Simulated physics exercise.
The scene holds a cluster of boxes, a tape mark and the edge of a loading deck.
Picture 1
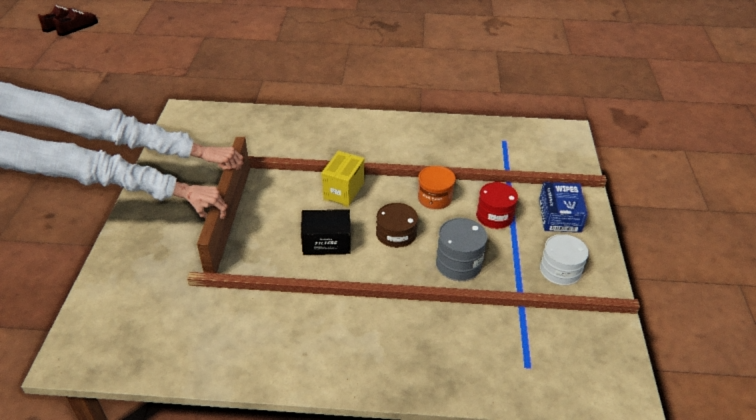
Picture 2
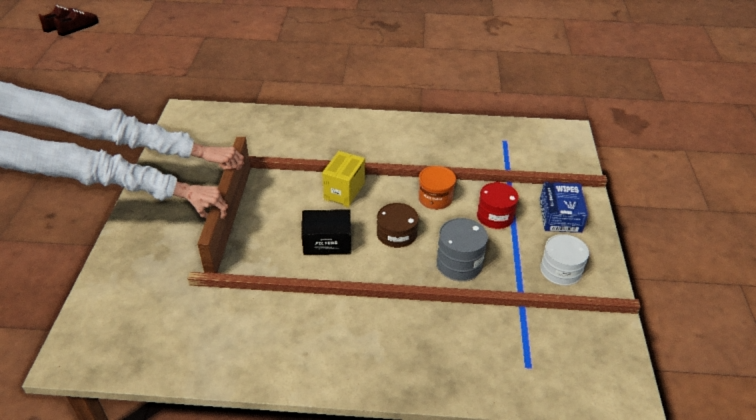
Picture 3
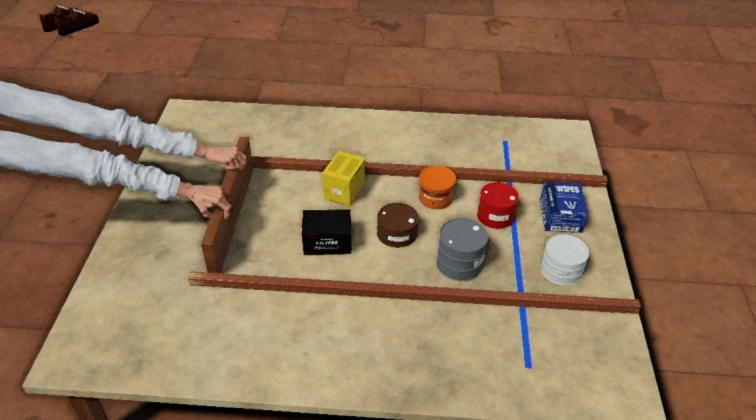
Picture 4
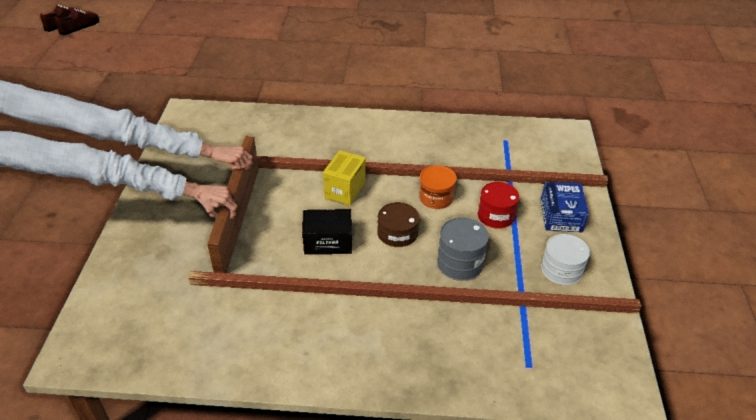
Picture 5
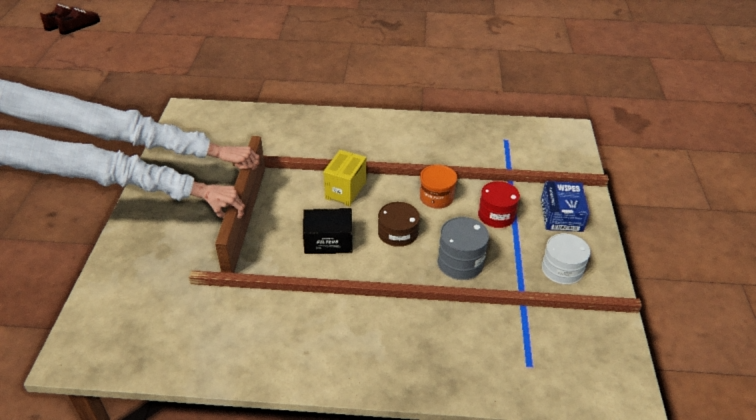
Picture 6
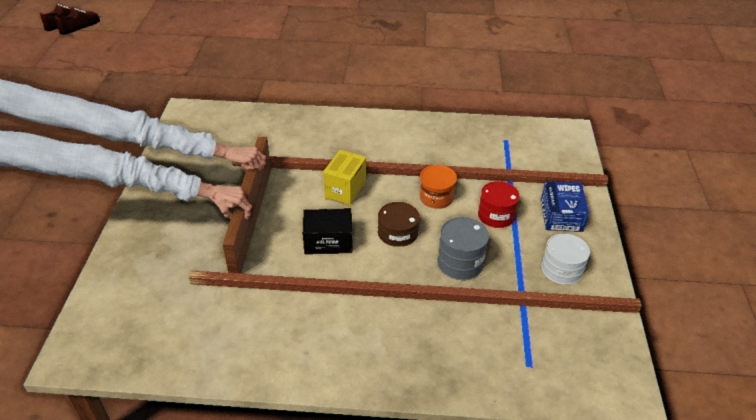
To begin with, two hands hold a wooden plank upright at the left of a table, between two rails, with boxes and canisters spread to its right around a blue tape line. The hands then slide the plank slowly a short way right, while the objects stay practically still and untouched by it.
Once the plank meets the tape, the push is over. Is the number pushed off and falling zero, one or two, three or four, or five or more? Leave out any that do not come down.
It is one or two.
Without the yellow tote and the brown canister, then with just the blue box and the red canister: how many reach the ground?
1 and 1.
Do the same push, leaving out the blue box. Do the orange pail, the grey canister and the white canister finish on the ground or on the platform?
I'd say the orange pail stays aboard, the grey canister stays aboard and the white canister gets knocked off.
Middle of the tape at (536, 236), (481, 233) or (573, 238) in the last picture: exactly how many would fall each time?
Taken one after another, the numbers are 2, 0 and 5.
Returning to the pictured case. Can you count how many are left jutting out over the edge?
Count of overhanging things: 1.
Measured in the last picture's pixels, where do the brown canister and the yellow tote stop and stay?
The brown canister comes to rest at (537, 221), and the yellow tote comes to rest at (529, 186).
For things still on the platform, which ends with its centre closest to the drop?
Blue box - nearest.
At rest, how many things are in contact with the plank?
That number would be 3.
Early on, none off yet; blue box at rest near (564, 206); white canister at rest near (565, 259); red canister at rest near (498, 205).
A while later, none off yet; blue box at rest near (568, 207); white canister travelled a little near (588, 260); red canister travelled about its own width near (532, 212).
Finally, the number that fall off is one or two; lost, white canister.
